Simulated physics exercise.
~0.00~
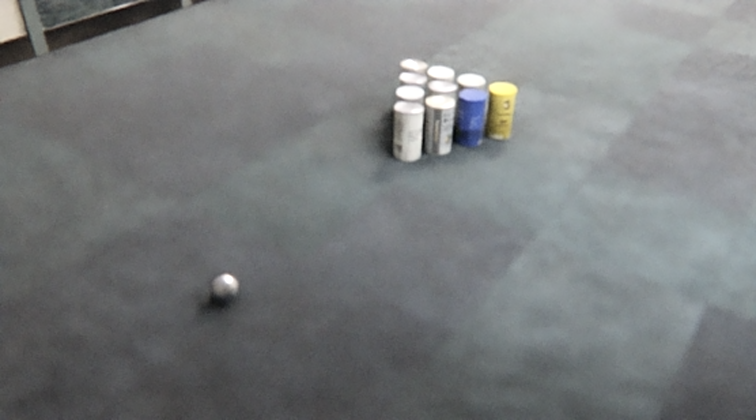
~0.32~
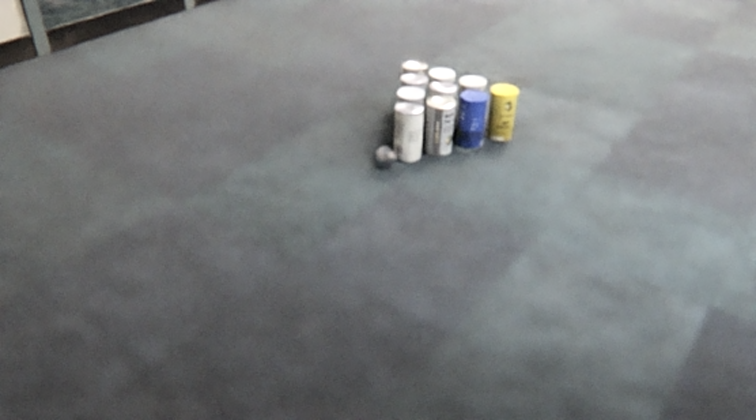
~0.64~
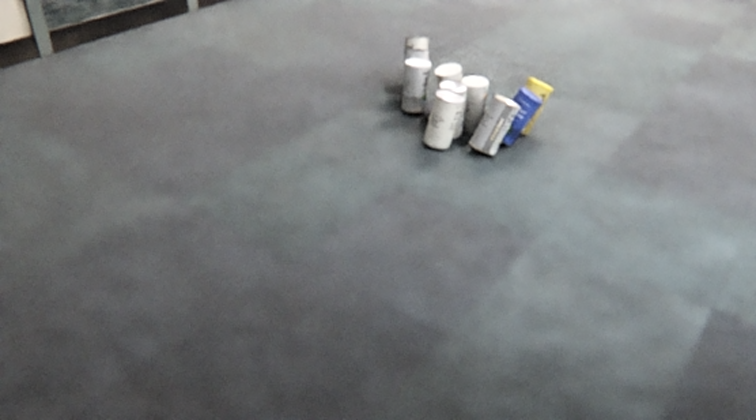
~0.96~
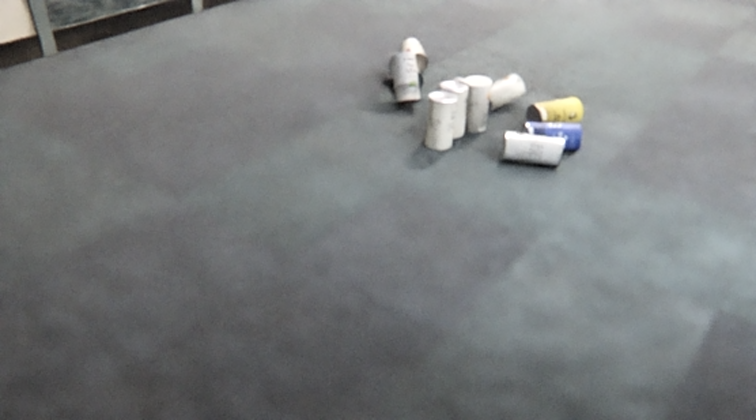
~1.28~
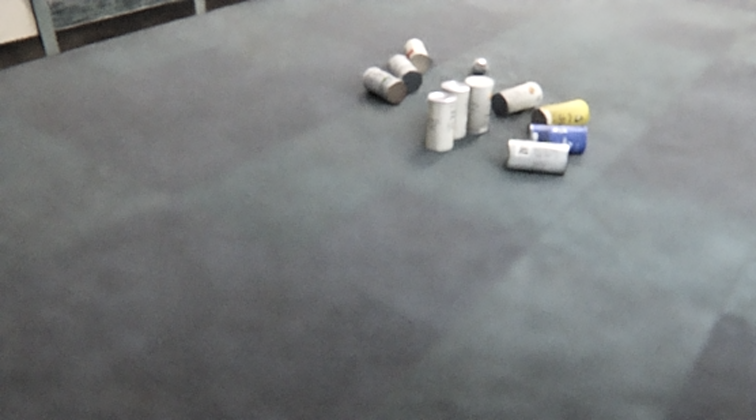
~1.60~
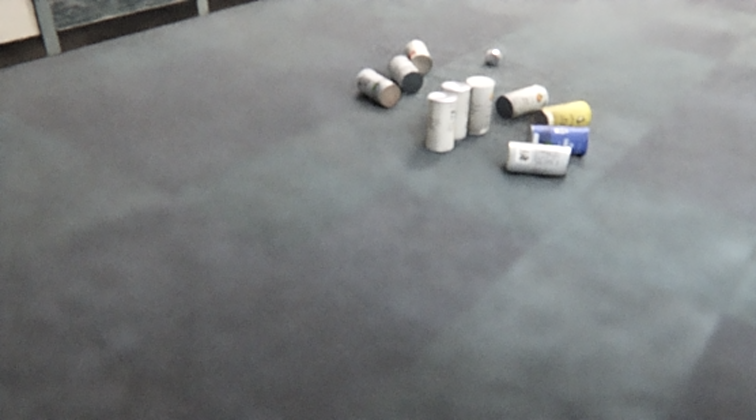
A small metal ball rolls across a dark floor into a tight cluster of upright cans, knocking most of them over, including the blue and yellow ones on the right. The ball emerges behind them and rolls away, leaving three white cans standing amid the fallen ones.
